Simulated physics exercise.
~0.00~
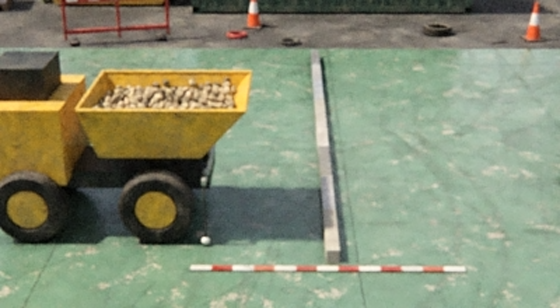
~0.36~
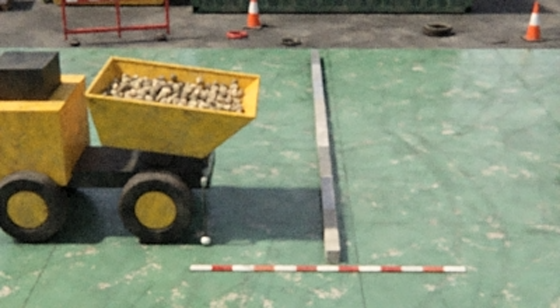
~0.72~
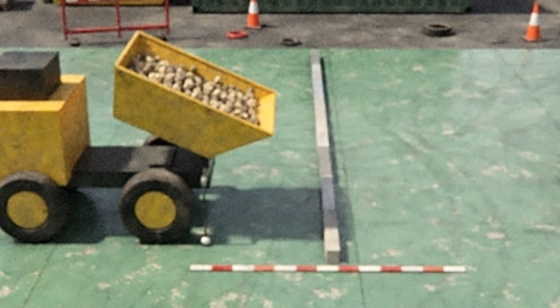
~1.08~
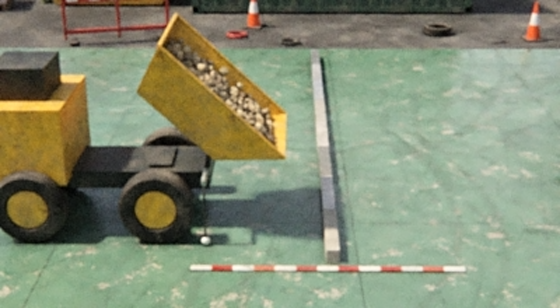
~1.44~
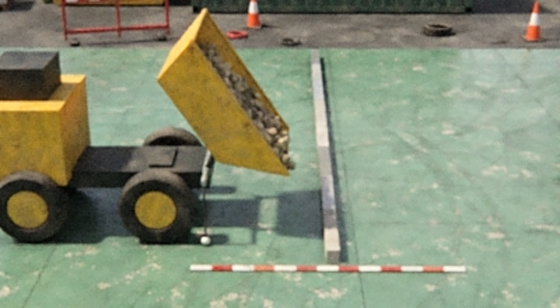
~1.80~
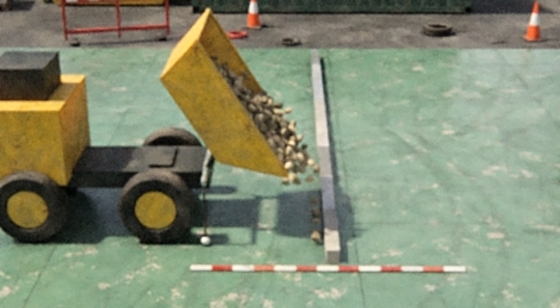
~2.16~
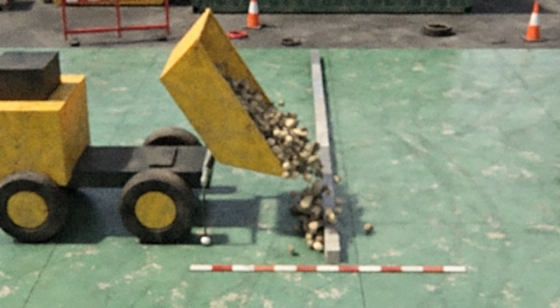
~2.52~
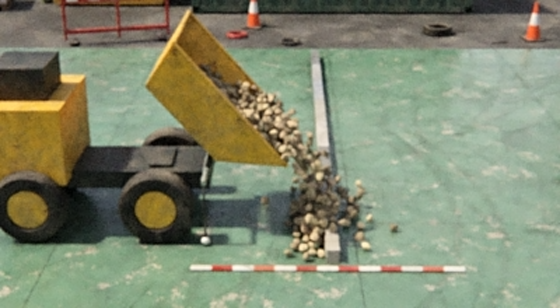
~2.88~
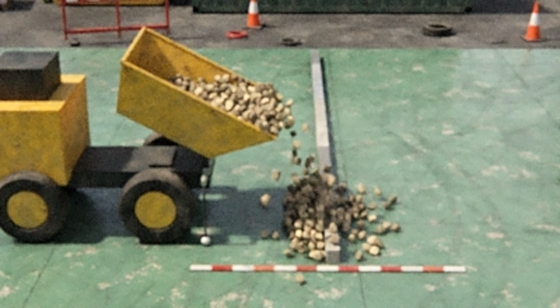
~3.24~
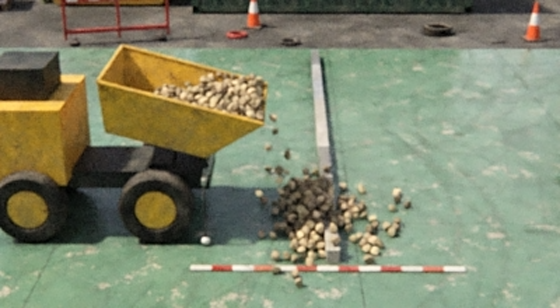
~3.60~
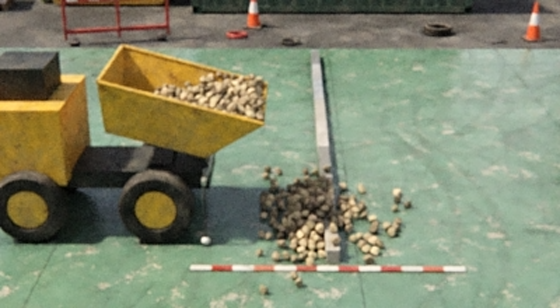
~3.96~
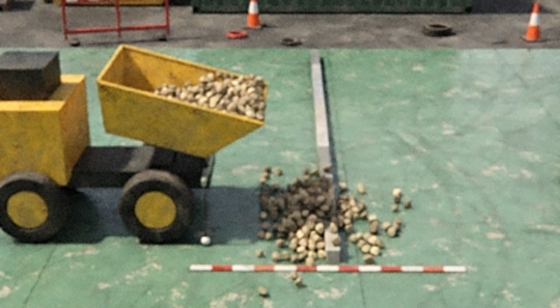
A yellow site dumper with black wheels stands at the left of a worn green floor, seen from the side and slightly above, its skip full of pale broken stones. A grey kerb runs across the floor to its right, near a red-and-white striped staff, with orange cones behind. The skip tips steeply to the right, and the stones slide to its lip and pour down by the kerb. It then swings partway back as the last stones drop. It stops still tilted, holding most of its load, with a heap before the kerb and a few stones beyond.
